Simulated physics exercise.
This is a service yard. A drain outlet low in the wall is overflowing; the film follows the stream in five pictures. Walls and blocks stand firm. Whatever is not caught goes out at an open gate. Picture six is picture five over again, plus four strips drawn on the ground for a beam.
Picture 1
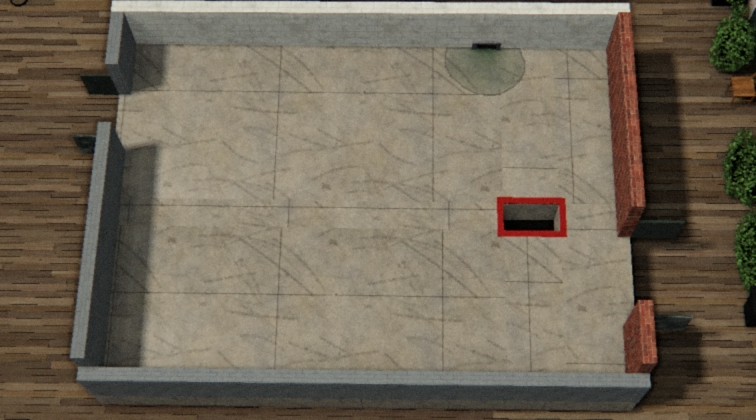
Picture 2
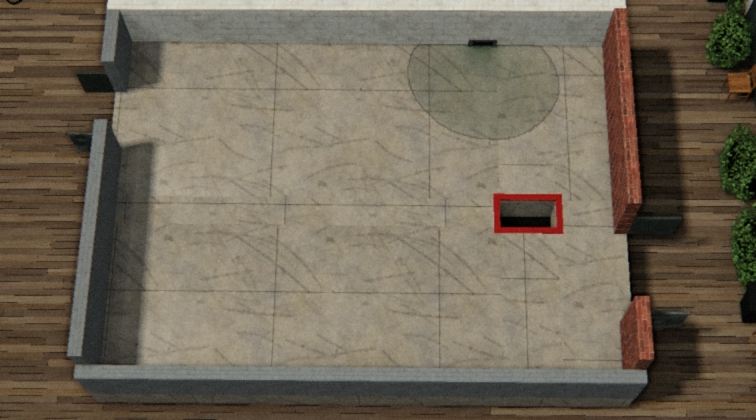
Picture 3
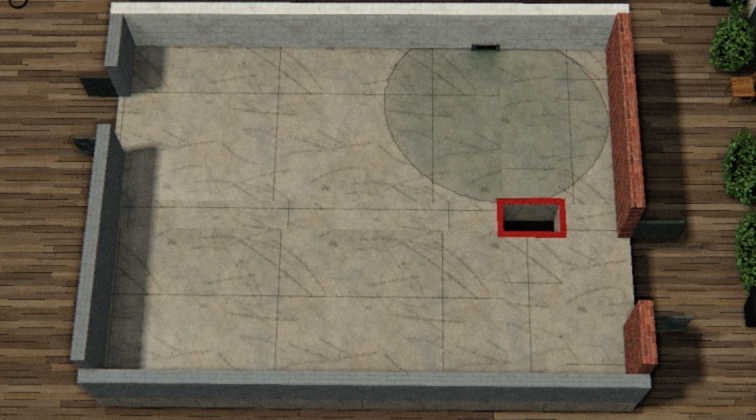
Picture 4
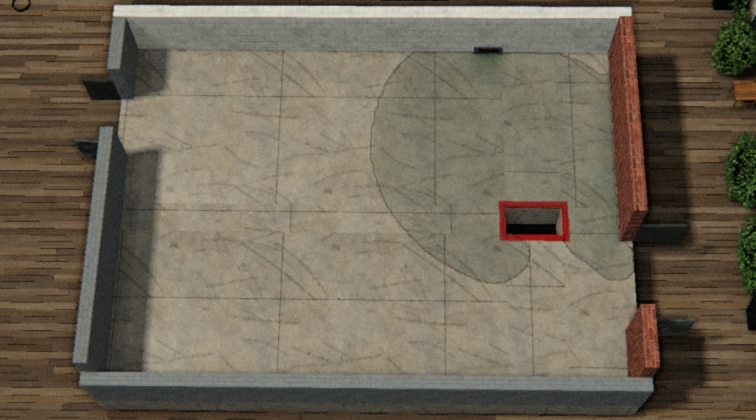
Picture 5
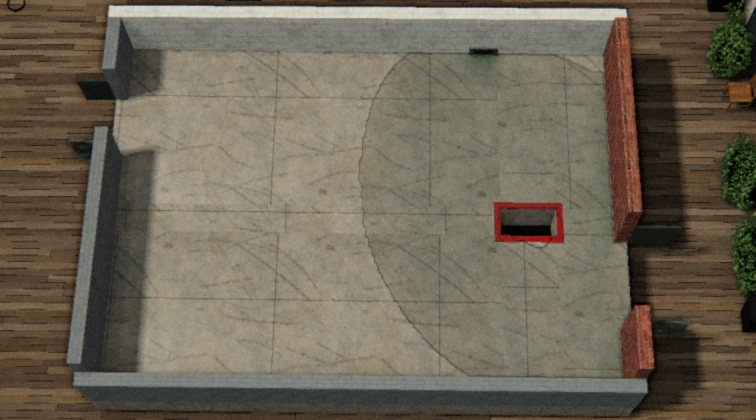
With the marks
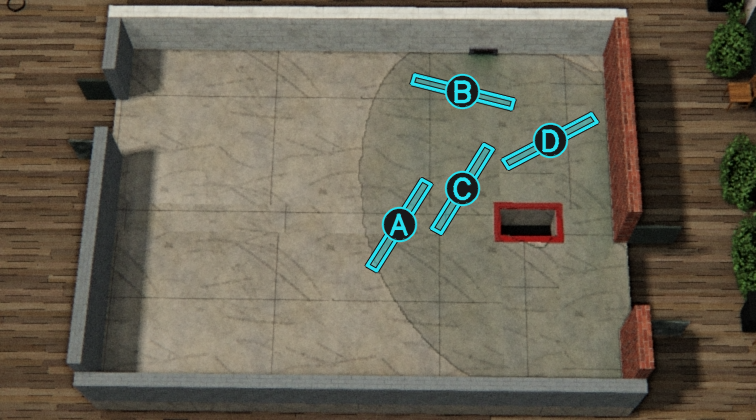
A greenish sheet of water spreads from a small dark outlet in the far wall across the pale, cracked floor of a walled yard, seen from high above. Grey walls stand on the left, back and front, red brick on the right, with a red-framed opening right of centre. The water widens, surrounds the opening and reaches the front wall, while the view shifts very slightly.
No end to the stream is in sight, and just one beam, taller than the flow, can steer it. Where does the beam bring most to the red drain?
Position A does it best.
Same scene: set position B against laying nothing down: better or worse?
Position B is worse.
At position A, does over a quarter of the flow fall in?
Yes, it does.
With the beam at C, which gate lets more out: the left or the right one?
The right one.
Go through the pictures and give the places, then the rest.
The first frame shows outfall at (486, 45); red drain at (532, 217); open gate at (620, 281); open gate at (128, 123); 2 % of the ground under water, visible out to (477, 89); red drain still dry.
In the second frame, 8 % of the ground under water, visible out to (518, 131); red drain still dry.
In the third frame, 17 % of the ground under water, visible out to (517, 199); red drain still dry.
In the fourth frame, 27 % of the ground under water, visible out to (622, 267); red drain taking water.
In the fifth frame, 41 % of the ground under water, visible out to (608, 347); red drain taking water.
In cyan, A from (372, 268) to (426, 182); B from (413, 79) to (512, 104); C from (436, 230) to (488, 146); D from (505, 164) to (594, 118).
With A, about 29 % of the stream goes into the red drain, about 64 % out by the gates.
With B, about 19 % of the stream goes into the red drain, about 70 % out by the gates.
With C, about 16 % of the stream goes into the red drain, about 75 % out by the gates.
With D, about 16 % of the stream goes into the red drain, about 76 % out by the gates.
